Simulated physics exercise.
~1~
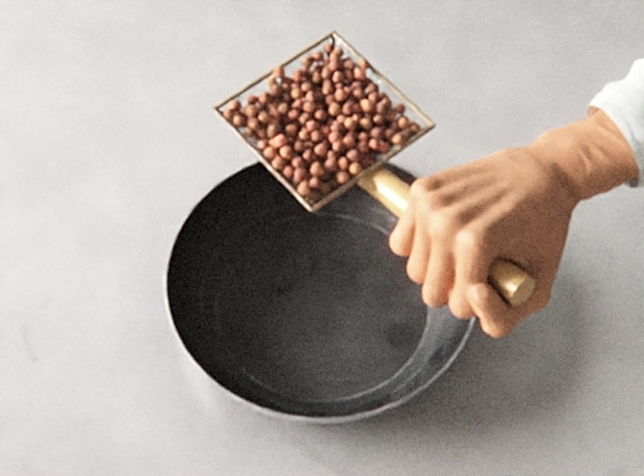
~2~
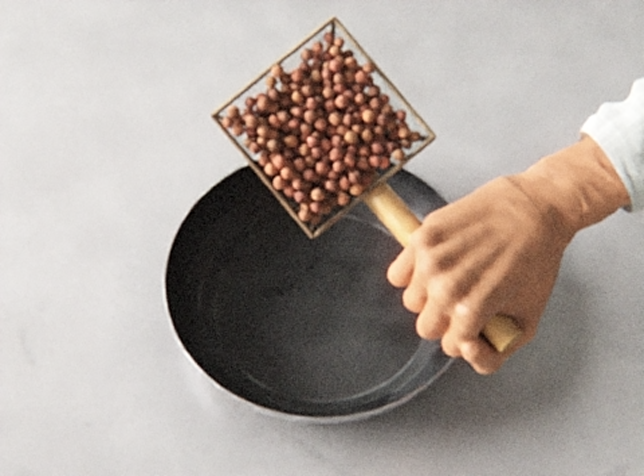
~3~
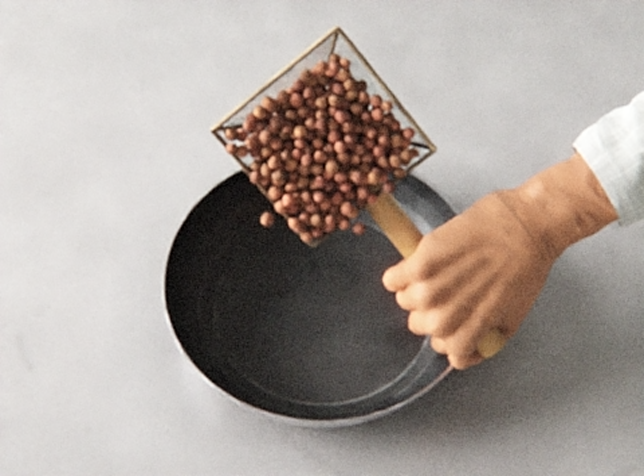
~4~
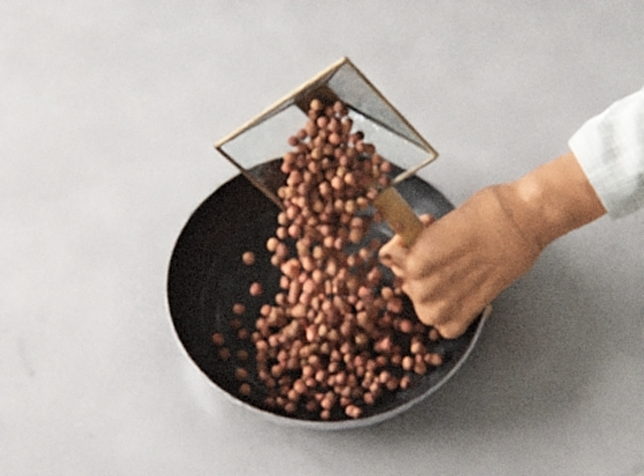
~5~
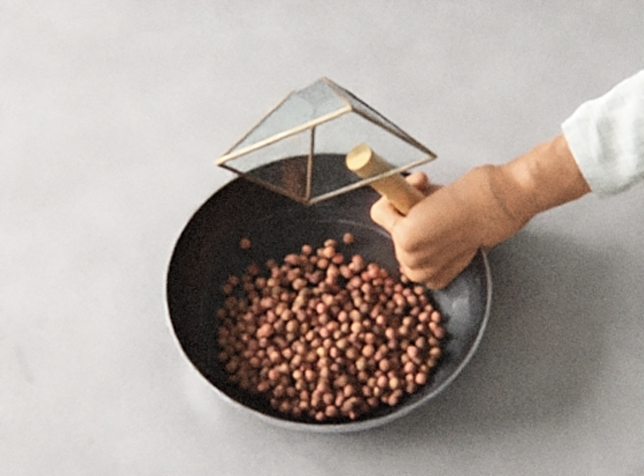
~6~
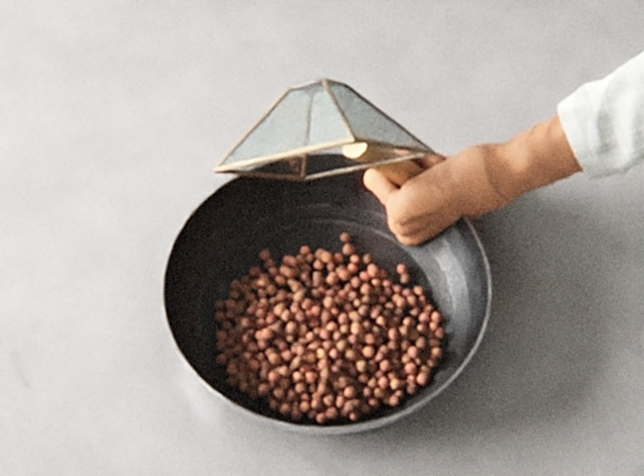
On a plain pale grey surface, seen from above at an angle, a dark round pan sits near the middle. A hand in a white sleeve reaches in from the right, gripping the pale wooden handle of a square, glass-sided scoop heaped with reddish-brown pellets above the pan's far rim. The hand steadily tips the scoop, and a few pellets begin to slip over its near edge. Then they pour down in a thick stream and spread across the pan. At the end the scoop is upturned and empty, and the pellets lie still in a broad heap in the pan.
